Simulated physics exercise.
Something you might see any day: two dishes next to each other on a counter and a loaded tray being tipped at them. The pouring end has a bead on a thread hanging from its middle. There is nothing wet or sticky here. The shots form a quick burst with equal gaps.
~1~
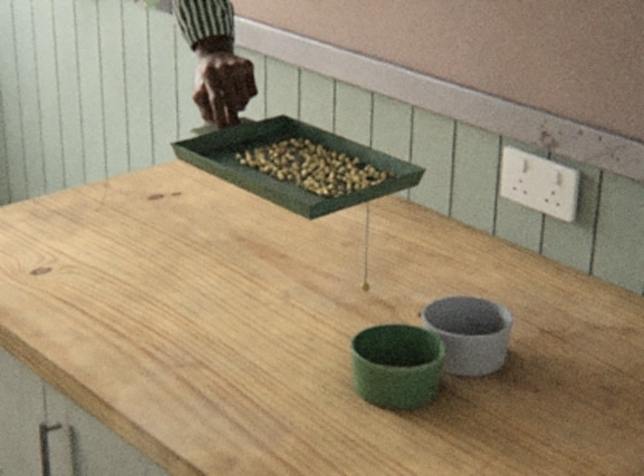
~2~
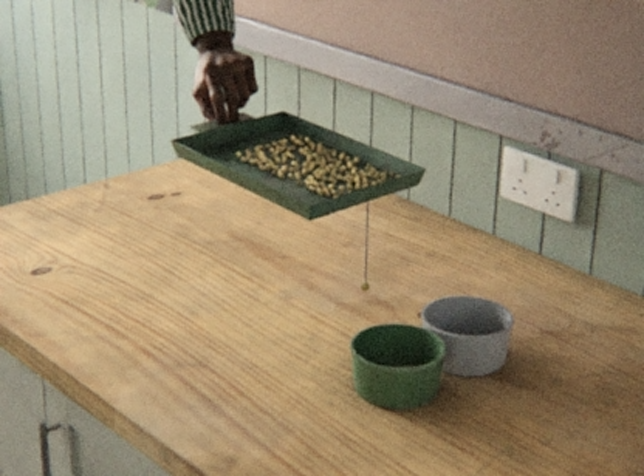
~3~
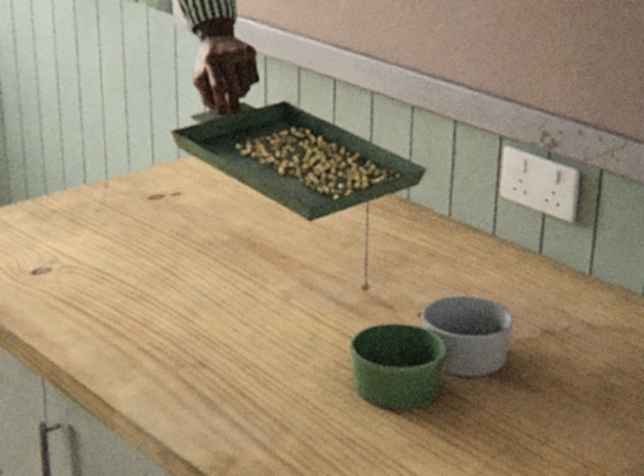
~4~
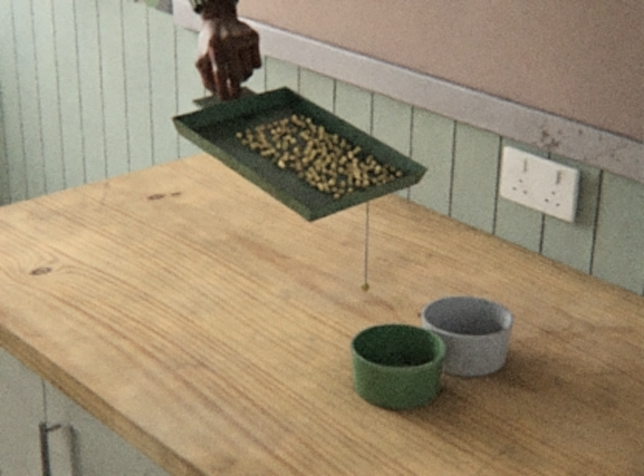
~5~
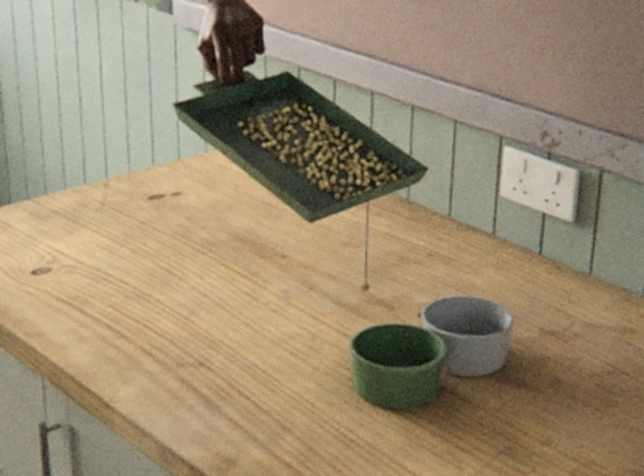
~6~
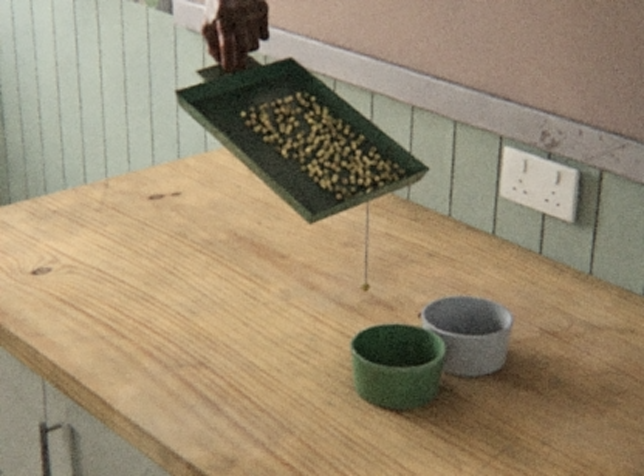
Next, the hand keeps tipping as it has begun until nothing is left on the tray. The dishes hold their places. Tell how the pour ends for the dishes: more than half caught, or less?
It ends with less than half caught.
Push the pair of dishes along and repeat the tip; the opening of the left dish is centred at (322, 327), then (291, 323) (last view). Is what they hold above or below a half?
Try 1: In excess of half; try 2: Not up to half.
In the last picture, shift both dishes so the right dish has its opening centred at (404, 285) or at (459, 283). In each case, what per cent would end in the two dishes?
You'd get 40 in a hundred first and 50 in a hundred after that.
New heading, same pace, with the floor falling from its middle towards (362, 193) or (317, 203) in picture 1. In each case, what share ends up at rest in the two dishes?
I'd put it at some 10 % and then some 0 %.
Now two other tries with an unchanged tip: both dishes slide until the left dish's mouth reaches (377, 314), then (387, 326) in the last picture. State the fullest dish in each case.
At place one the left of the pair; at place two the left of the pair.
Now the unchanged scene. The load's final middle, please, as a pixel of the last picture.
I'd put the middle somewhere around (362, 365).
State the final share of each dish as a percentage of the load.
So the left dish gets 0 % of the load, while the right one gets 10 %.
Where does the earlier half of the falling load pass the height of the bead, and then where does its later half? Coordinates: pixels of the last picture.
Roughly at (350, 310) first, and then at (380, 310).
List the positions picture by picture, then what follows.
Corners of the pouring end at (311, 203) and (419, 168), level; middle of the load at (320, 170), soya beans; left dish at (430, 380); right dish at (499, 348); bead on its thread at (365, 287), in the first picture.
Corners of the pouring end at (311, 203) and (419, 168), level; middle of the load at (321, 168), in the second picture.
Corners of the pouring end at (311, 204) and (420, 168), tipped barely, lowest at the left corner; middle of the load at (321, 164), in the third picture.
Corners of the pouring end at (312, 206) and (421, 168), tipped a little, lowest at the left corner; middle of the load at (321, 158), in the fourth picture.
Corners of the pouring end at (312, 208) and (422, 167), tipped a little, lowest at the left corner; middle of the load at (323, 152), in the fifth picture.
Corners of the pouring end at (313, 209) and (423, 167), tipped clearly, lowest at the left corner; middle of the load at (325, 147); left dish at (430, 380); right dish at (499, 348), in the sixth picture.
Soon after the last picture, tray tipped steeply; nearly all on the tray; a small part in the air.
A little later, tray tipped past a quarter turn; about half on the tray; a stray few in the left dish; a small part outside both; about a third in the air.
Later still, tray tipped past a quarter turn; a small part in the left dish; a small part in the right dish; most outside both.
At rest, tray tipped past a quarter turn; a small part in the left dish; a small part in the right dish; most outside both.
